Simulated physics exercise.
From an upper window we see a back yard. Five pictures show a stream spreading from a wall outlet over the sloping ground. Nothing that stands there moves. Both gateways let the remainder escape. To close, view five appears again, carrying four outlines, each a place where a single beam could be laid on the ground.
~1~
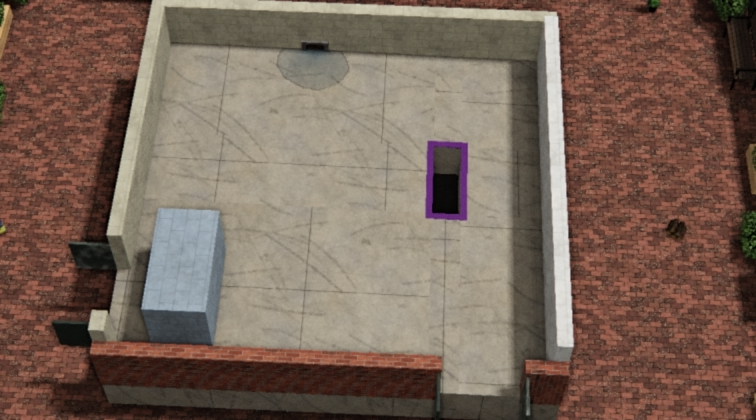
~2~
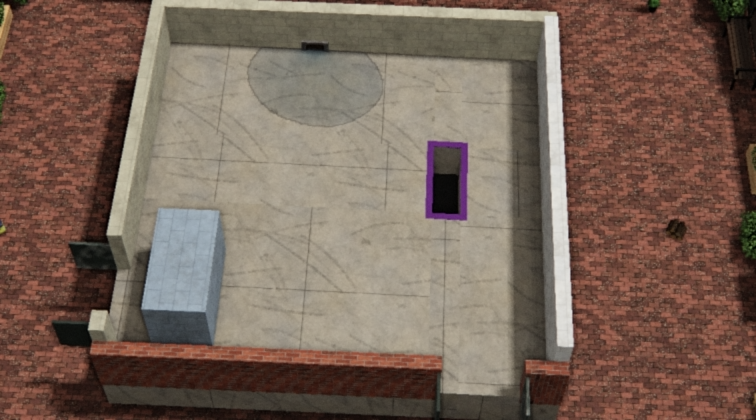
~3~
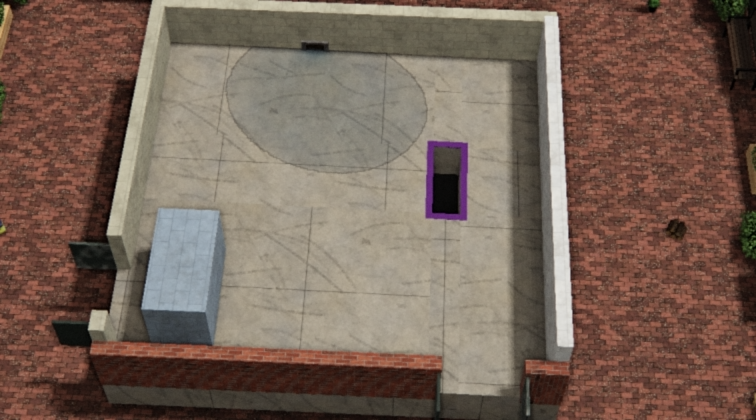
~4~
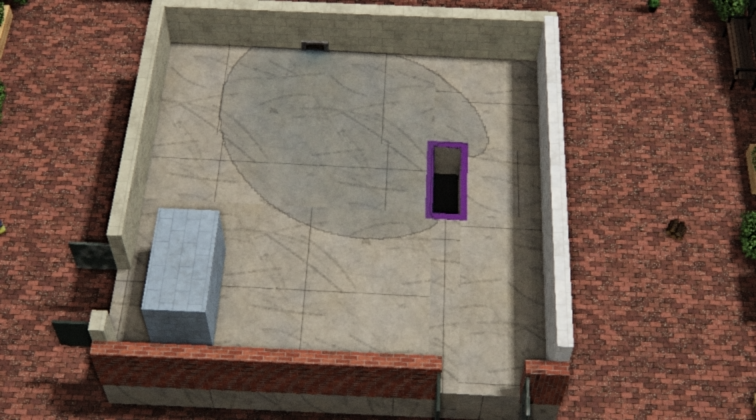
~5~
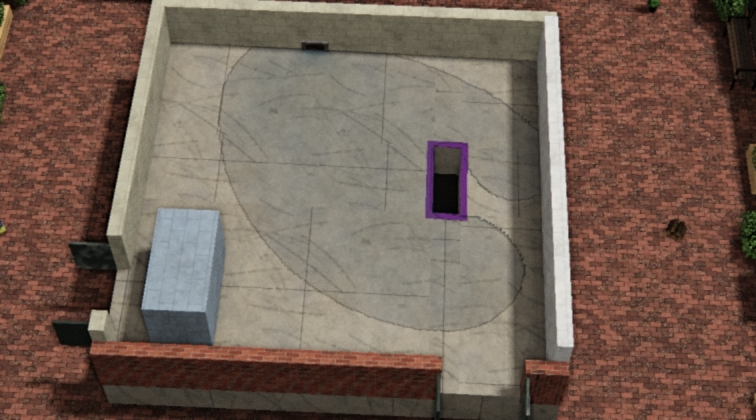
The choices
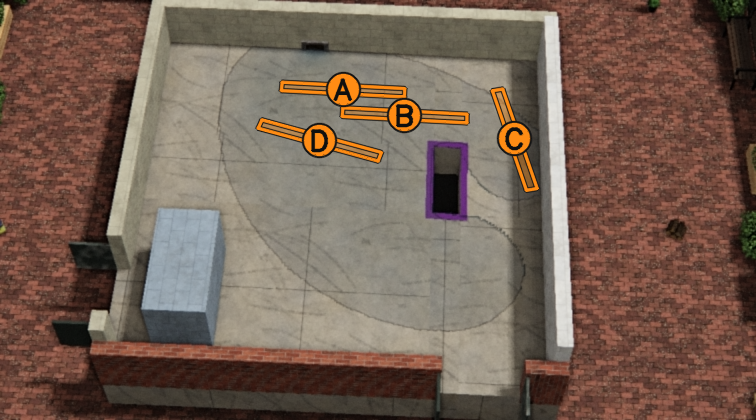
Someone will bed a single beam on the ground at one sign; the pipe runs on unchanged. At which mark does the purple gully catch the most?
D beats the others.
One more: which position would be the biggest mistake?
The answer is A.
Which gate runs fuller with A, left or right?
The right gate.
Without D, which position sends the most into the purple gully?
C it is.
On the marked copy, A from (281, 86) to (404, 92); B from (342, 112) to (466, 118); C from (497, 89) to (531, 189); D from (260, 124) to (379, 156).
For position A, about 5 % of the stream goes into the purple gully, about 94 % out by the gates.
For position B, about 14 % of the stream goes into the purple gully, about 86 % out by the gates.
For position C, about 34 % of the stream goes into the purple gully, about 66 % out by the gates.
For position D, about 50 % of the stream goes into the purple gully, about 49 % out by the gates.
